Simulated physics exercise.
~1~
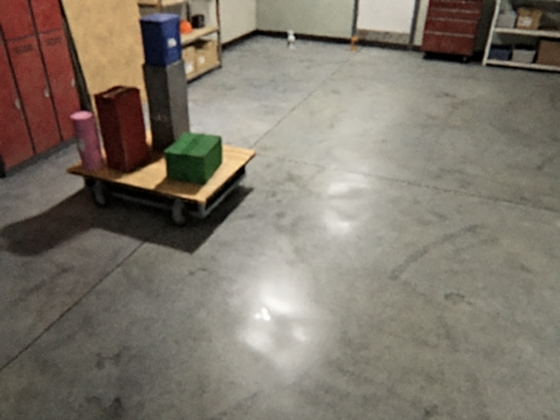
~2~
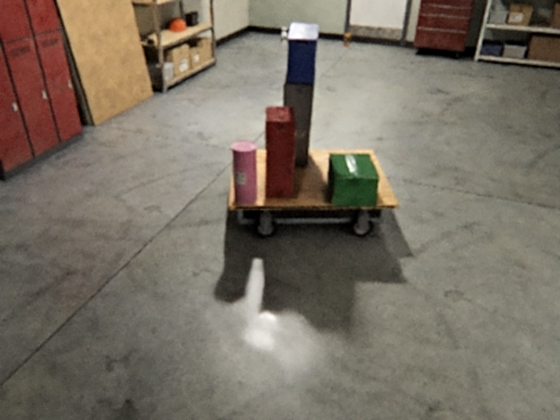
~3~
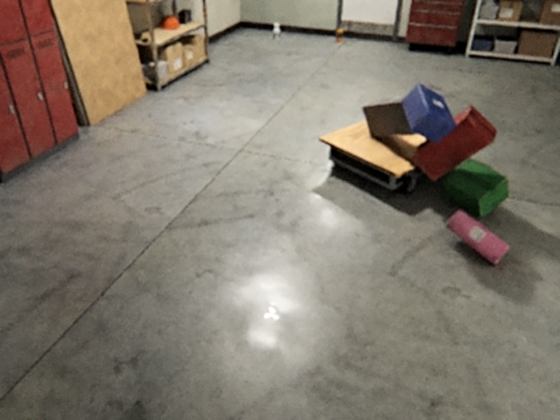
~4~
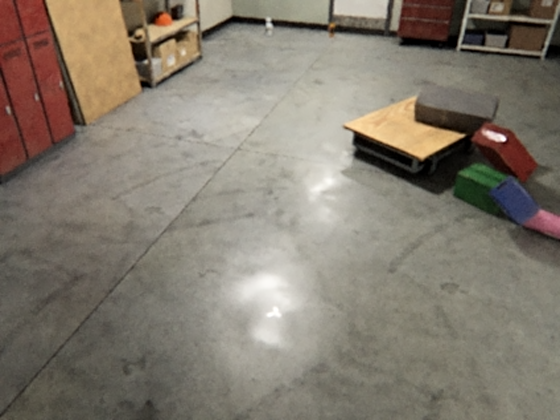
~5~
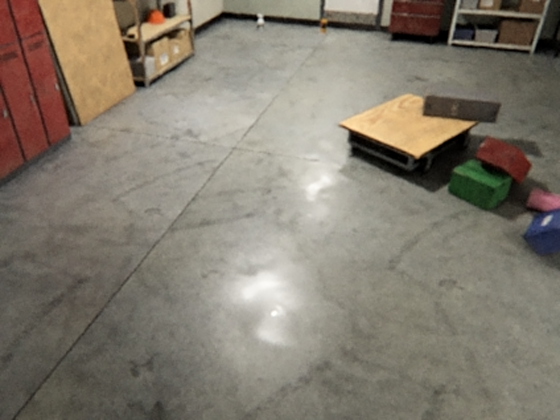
In this clip, a flat wooden cart carrying five objects rolls rightward across a concrete floor and turns, and its load tips over. The red box, green parcel, pink canister and blue tote end up on the floor, while the grey box lies toppled on the stopped cart.
